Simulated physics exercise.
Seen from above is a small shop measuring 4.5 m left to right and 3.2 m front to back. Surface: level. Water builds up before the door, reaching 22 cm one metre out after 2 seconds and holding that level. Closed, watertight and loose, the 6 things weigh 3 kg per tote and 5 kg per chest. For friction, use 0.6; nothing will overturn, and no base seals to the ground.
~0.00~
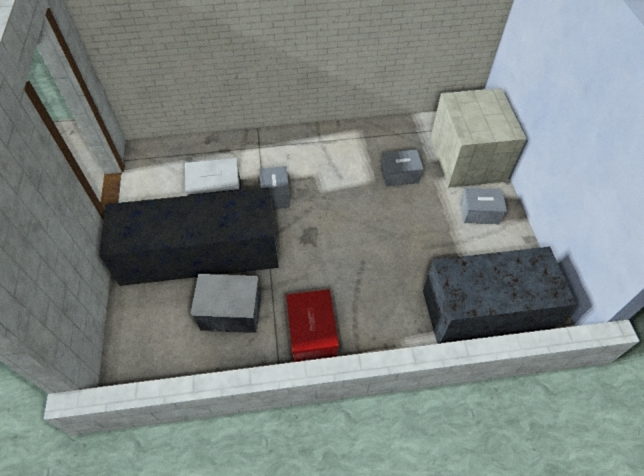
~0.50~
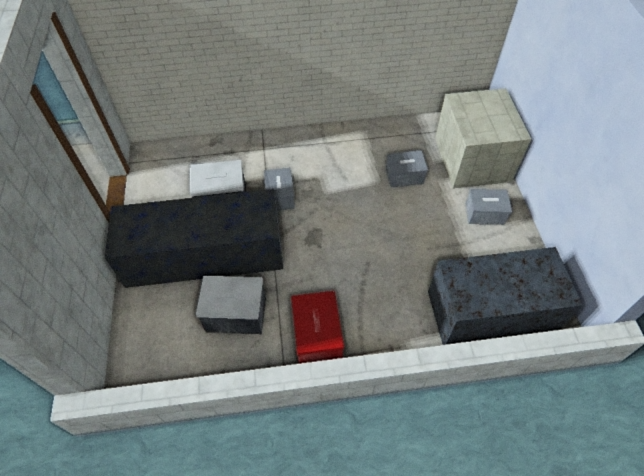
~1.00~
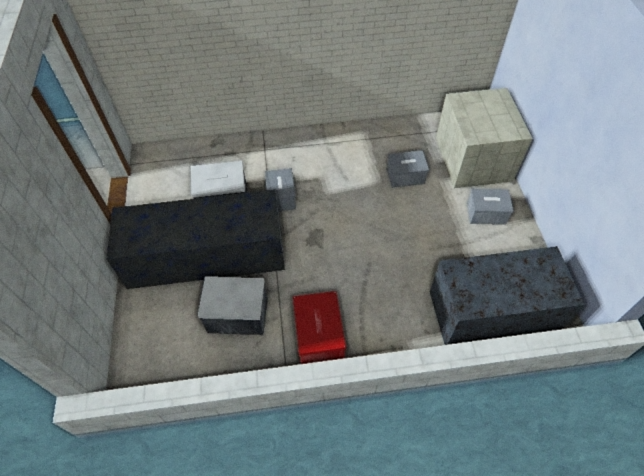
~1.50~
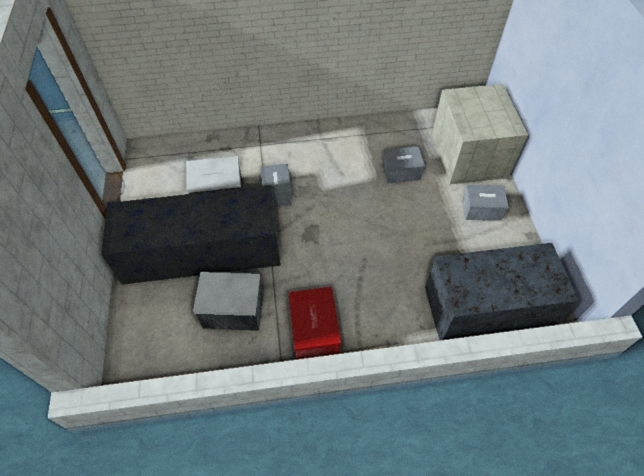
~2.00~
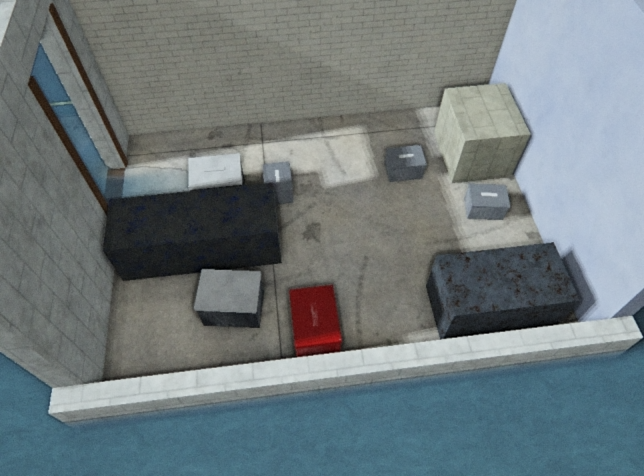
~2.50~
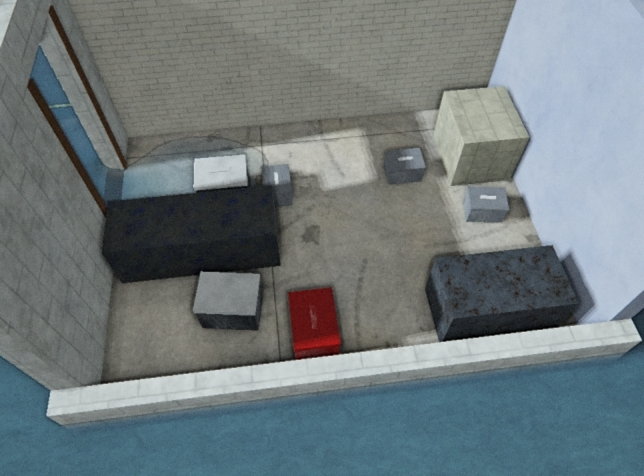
Small walled shop seen from above, blue water rising outside, then spreading in at the left doorway and nudging a white box slightly.
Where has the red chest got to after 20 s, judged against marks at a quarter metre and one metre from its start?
The red chest is past the one-metre mark.
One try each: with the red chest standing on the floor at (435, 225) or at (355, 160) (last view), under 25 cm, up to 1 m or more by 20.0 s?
From the first spot it would drift a bit, and from the second it would go a long distance.
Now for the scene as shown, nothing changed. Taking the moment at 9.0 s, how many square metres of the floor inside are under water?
Some 12 m2 of it.
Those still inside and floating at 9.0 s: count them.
At that point I count 5.
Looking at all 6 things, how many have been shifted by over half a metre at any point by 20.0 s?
The number is 6.
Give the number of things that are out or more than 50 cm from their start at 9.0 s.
My count gives 5.
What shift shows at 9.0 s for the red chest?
60 cm, give or take.
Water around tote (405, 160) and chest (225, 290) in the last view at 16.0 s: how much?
I'd estimate 17 cm for the first and 15 cm for the second.
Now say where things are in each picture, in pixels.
In the first frame, the red chest at (312, 319), on the bottom; water covers 0.0 m2; 0 of 6 have shifted.
In the second frame, the red chest at (317, 321), on the bottom; 0.0 m2 under water; 0 of 6 have shifted.
In the third frame, the red chest at (318, 321), on the bottom; 0.0 m2 under water; 0 of 6 have shifted.
In the fourth frame, the red chest at (314, 317) rests on the ground; water covers 0.0 m2; 0 of 6 have shifted.
In the fifth frame, the red chest at (315, 315), on the bottom; water covers 0.6 m2; 0 of 6 have shifted.
In the sixth frame, the red chest at (314, 317) rests on the ground; water covers 1.8 m2; 1 of 6 have shifted.
After 4.0 s the red chest is near (314, 317), 0.0 m from its start, aground; 2 afloat.
After 9.0 s the red chest is near (246, 335), 0.6 m from its start, afloat; 5 afloat.
After 16.0 s the red chest is near (120, 323), 1.6 m from its start, afloat; 6 afloat.
After 20.0 s the red chest is near (149, 299), 1.4 m from its start, afloat; 6 afloat.
